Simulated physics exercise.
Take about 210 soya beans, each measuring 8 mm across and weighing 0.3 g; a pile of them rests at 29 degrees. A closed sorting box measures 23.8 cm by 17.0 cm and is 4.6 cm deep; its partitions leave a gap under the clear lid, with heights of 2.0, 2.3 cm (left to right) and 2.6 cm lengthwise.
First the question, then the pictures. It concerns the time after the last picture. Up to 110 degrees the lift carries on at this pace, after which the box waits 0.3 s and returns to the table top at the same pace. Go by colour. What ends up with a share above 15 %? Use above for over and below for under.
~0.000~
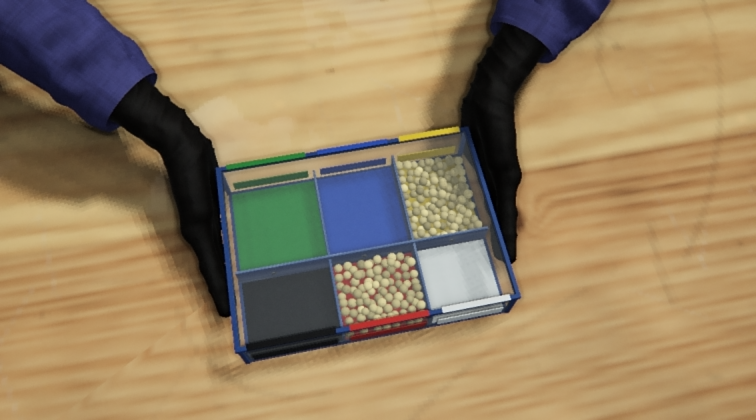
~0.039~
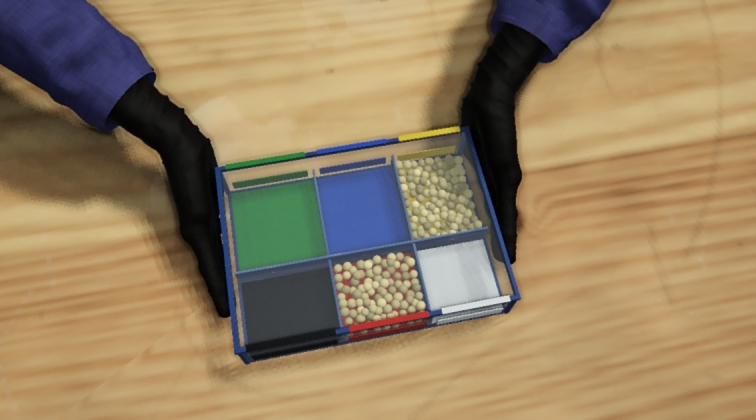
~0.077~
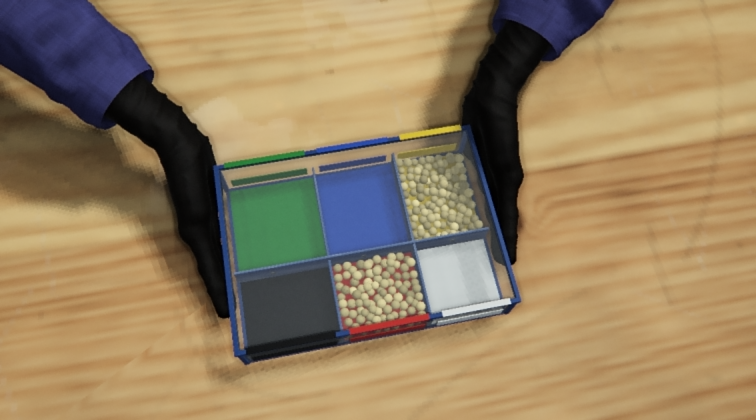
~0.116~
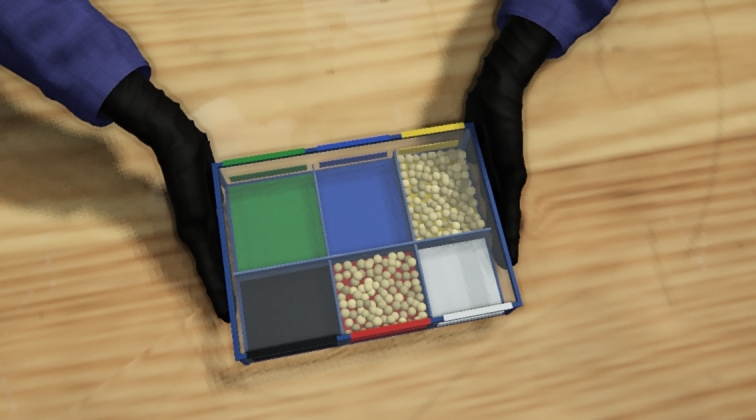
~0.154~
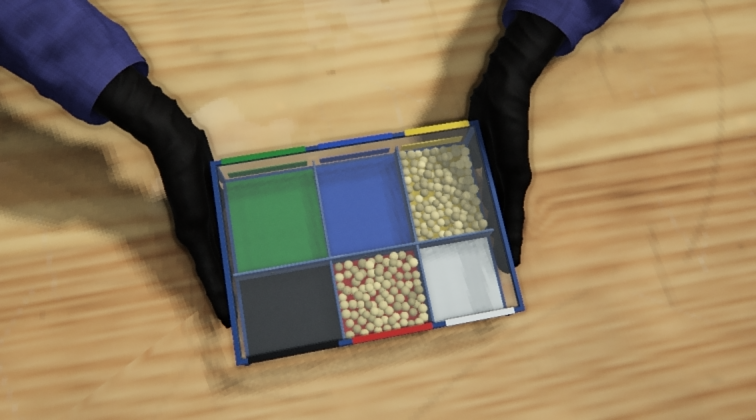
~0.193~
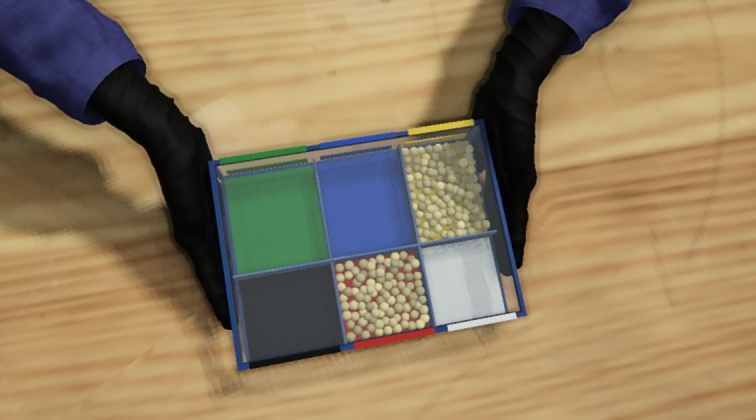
Verdicts: Red above, blue below, green below, yellow below, white above, black below.
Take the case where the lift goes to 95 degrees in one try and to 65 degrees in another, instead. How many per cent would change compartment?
Try one gives around 50 %, try two around 5 %.
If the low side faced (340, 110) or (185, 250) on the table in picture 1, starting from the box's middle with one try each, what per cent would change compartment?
Approximately 45 percent, then 100 percent.
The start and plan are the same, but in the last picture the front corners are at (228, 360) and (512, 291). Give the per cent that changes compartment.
In that case close to 100 per cent.
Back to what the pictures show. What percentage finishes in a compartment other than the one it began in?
Near 60 per cent, all told.
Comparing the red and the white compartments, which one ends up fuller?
The larger amount is in the white one.
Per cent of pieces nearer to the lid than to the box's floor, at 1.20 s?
Roughly 70 per cent.
Then, at 1.20 s, tilt 110 degrees; red 40 %, yellow 5 %, white 50 %, black 5 %.
After 1.87 s, tilt 58 degrees; red 40 %, white 55 %, black 5 %.
After 2.57 s, tilt 0 degrees; red 45 %, white 55 %, black 5 %.
In the end, at 3.4 s, red 45 %, blue 0 %, green 0 %, yellow 0 %, white 55 %, black 5 %.
